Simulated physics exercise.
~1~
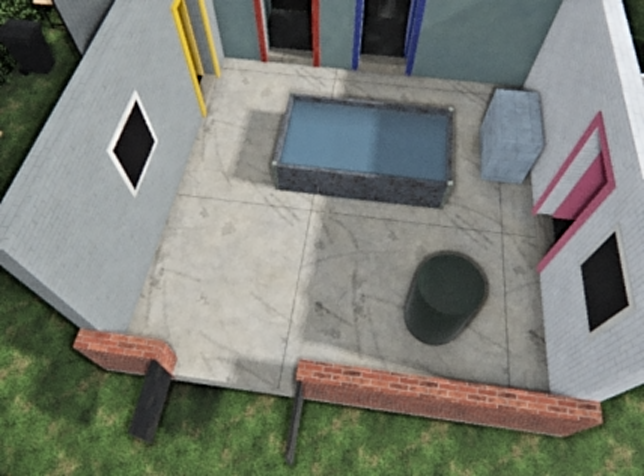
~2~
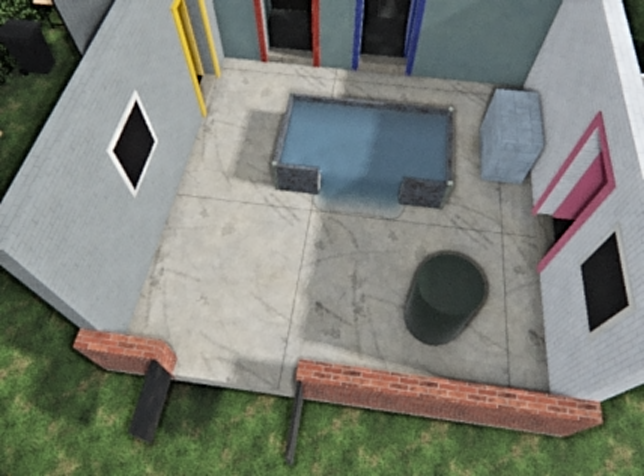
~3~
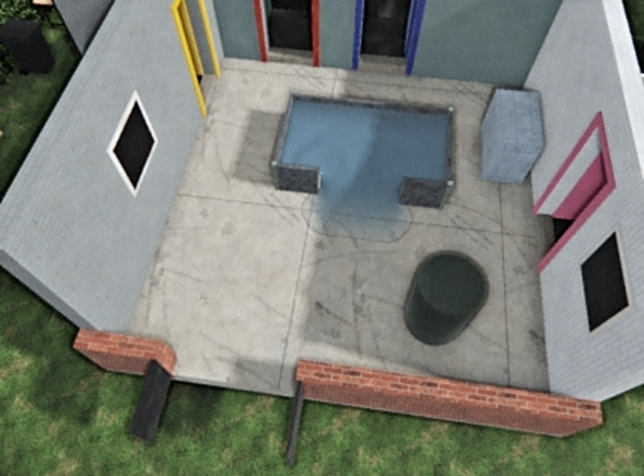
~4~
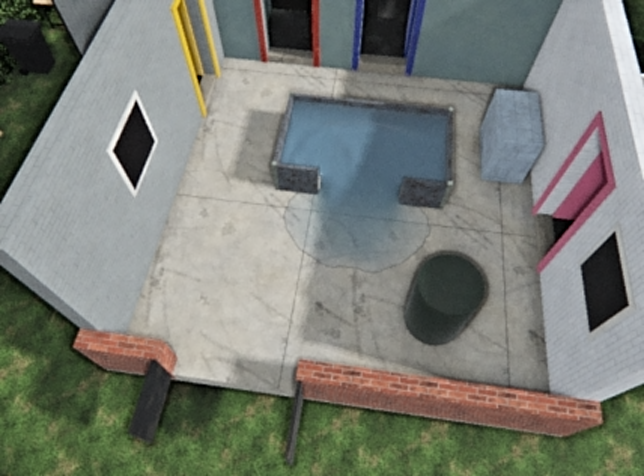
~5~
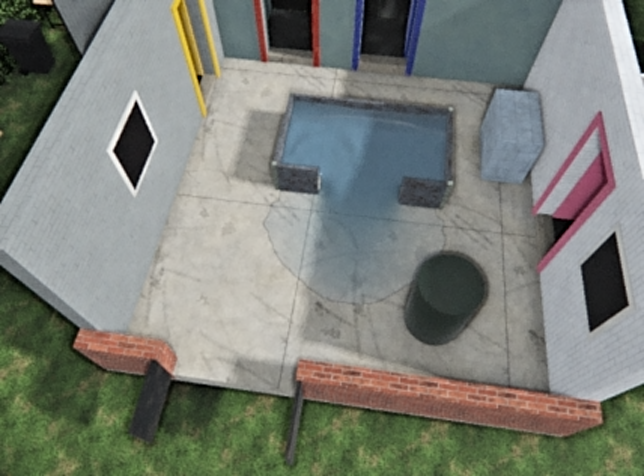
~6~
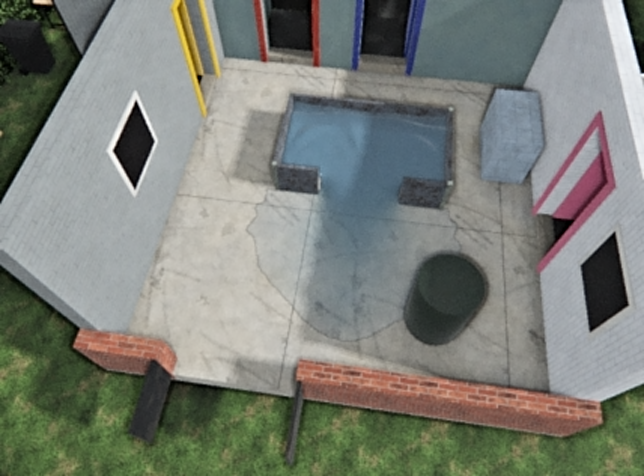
Water pouring through a gap in the front wall of a raised tank and spreading across a concrete yard toward the viewer.
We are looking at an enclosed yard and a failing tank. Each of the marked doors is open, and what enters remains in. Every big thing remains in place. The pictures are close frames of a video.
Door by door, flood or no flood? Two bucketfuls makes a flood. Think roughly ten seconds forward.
Outcome: Blue door: Within two buckets; pink door: Within two buckets; red door: Within two buckets; yellow door: Within two buckets.
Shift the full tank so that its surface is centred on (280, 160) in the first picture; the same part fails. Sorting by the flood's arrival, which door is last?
The blue one, I reckon.
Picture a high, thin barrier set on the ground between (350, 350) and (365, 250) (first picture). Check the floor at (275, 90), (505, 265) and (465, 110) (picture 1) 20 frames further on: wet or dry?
Taking the points in the order given, they are high and dry, inundated and high and dry.
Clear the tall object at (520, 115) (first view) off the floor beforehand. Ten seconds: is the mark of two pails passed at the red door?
Record: Red door is within bounds.
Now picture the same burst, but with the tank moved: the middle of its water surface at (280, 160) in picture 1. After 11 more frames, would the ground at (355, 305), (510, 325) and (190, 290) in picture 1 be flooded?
Going through them in that order: Waterlogged, still bare and waterlogged.
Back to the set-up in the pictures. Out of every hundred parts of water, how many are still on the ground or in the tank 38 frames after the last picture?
Estimate: 76 per cent.
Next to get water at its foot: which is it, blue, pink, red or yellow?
I'd say it's the door marked pink.
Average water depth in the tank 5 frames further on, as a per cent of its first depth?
Near 64 in a hundred.
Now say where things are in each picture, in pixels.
The first frame shows still water in the tank at (365, 140).
In the second frame, water pours out at (359, 190) and has run to (399, 208).
In the third frame, water pours out at (359, 191) and has run to (397, 234).
In the fourth frame, the front is at (374, 266), out from the gap at (359, 191).
In the fifth frame, water pours out at (359, 191) and has run to (363, 298).
In the sixth frame, the front is at (355, 333), out from the gap at (359, 190).
A moment on, water covers 30 % of the floor; the blue door not reached, the pink door not reached, the red door not reached, the yellow door not reached.
Next, water covers 40 % of the floor; the blue door not reached, the pink door not reached, the red door not reached, the yellow door not reached.
Then, water covers 45 % of the floor; the blue door not reached, the pink door wet at the sill, nothing in, the red door not reached, the yellow door not reached.
Later, water covers 65 % of the floor; the blue door not reached, the pink door wet at the sill, nothing in, the red door not reached, the yellow door not reached.
In the end, water covers 90 % of the floor; the blue door wet at the sill, nothing in, the pink door wet at the sill, nothing in, the red door wet at the sill, nothing in, the yellow door wet at the sill, nothing in.
